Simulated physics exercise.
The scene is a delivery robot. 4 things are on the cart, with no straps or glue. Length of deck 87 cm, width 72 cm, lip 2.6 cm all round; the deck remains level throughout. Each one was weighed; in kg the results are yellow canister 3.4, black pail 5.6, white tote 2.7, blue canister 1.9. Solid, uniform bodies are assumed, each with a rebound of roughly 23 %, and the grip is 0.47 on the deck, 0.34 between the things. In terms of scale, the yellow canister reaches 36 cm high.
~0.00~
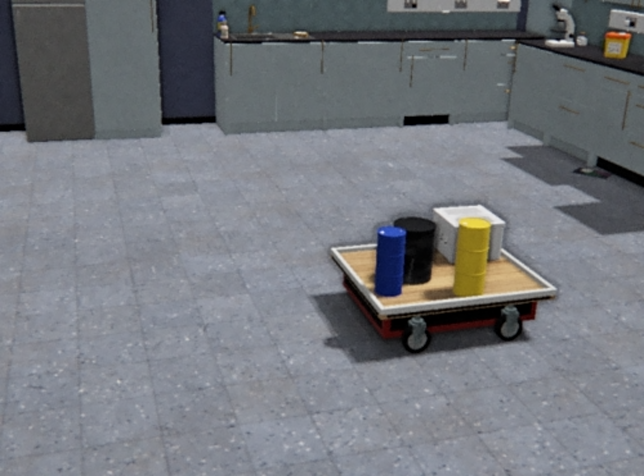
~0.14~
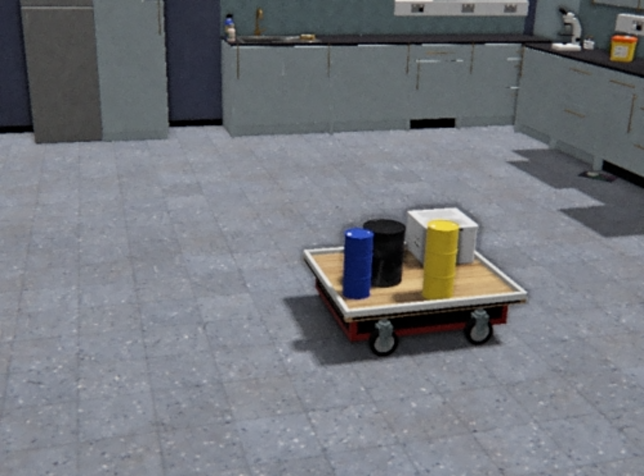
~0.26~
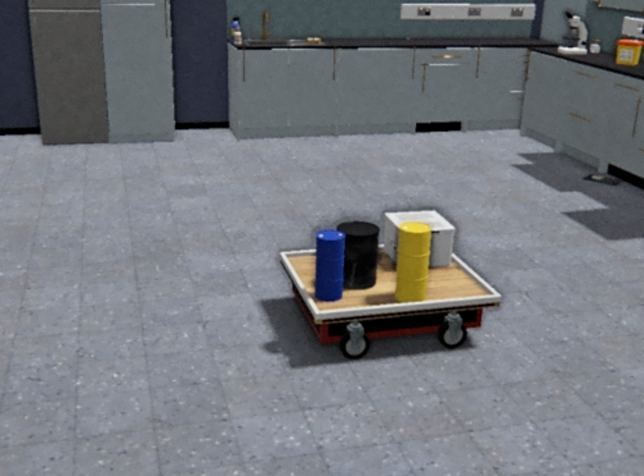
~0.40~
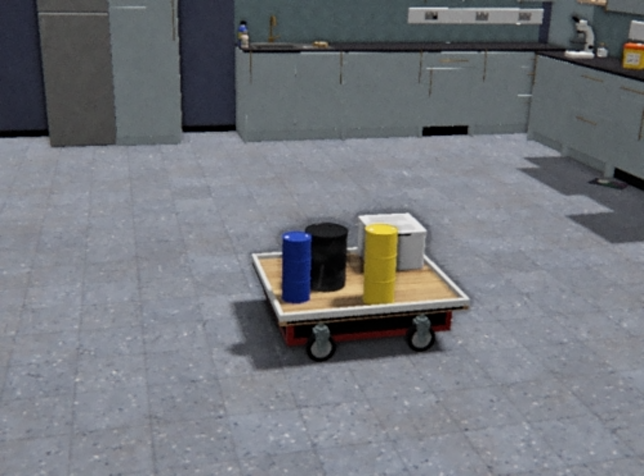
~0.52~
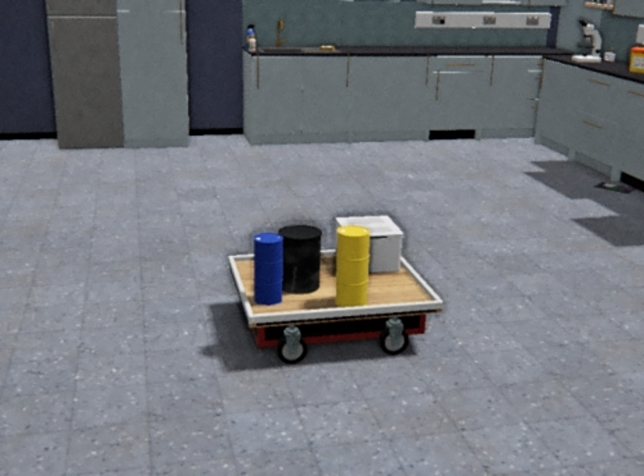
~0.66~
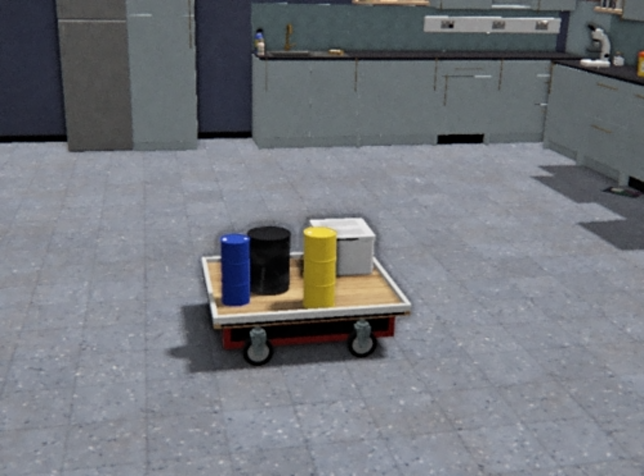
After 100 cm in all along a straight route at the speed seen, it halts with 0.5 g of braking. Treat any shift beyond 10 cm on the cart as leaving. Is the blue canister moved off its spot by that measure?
No, near its start.
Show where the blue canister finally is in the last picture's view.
It comes to a stop close to (148, 275).
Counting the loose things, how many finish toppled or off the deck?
My answer is 0.
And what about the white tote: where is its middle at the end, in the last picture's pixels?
My guess is roughly (264, 251).
After 0.96 s, cart 105 cm along.
After 1.36 s, cart 112 cm along, stopped.
In the end (2.2 s), all 4 under 10 cm from the start. At the end, from the last picture's camera, blue canister near (148, 275).
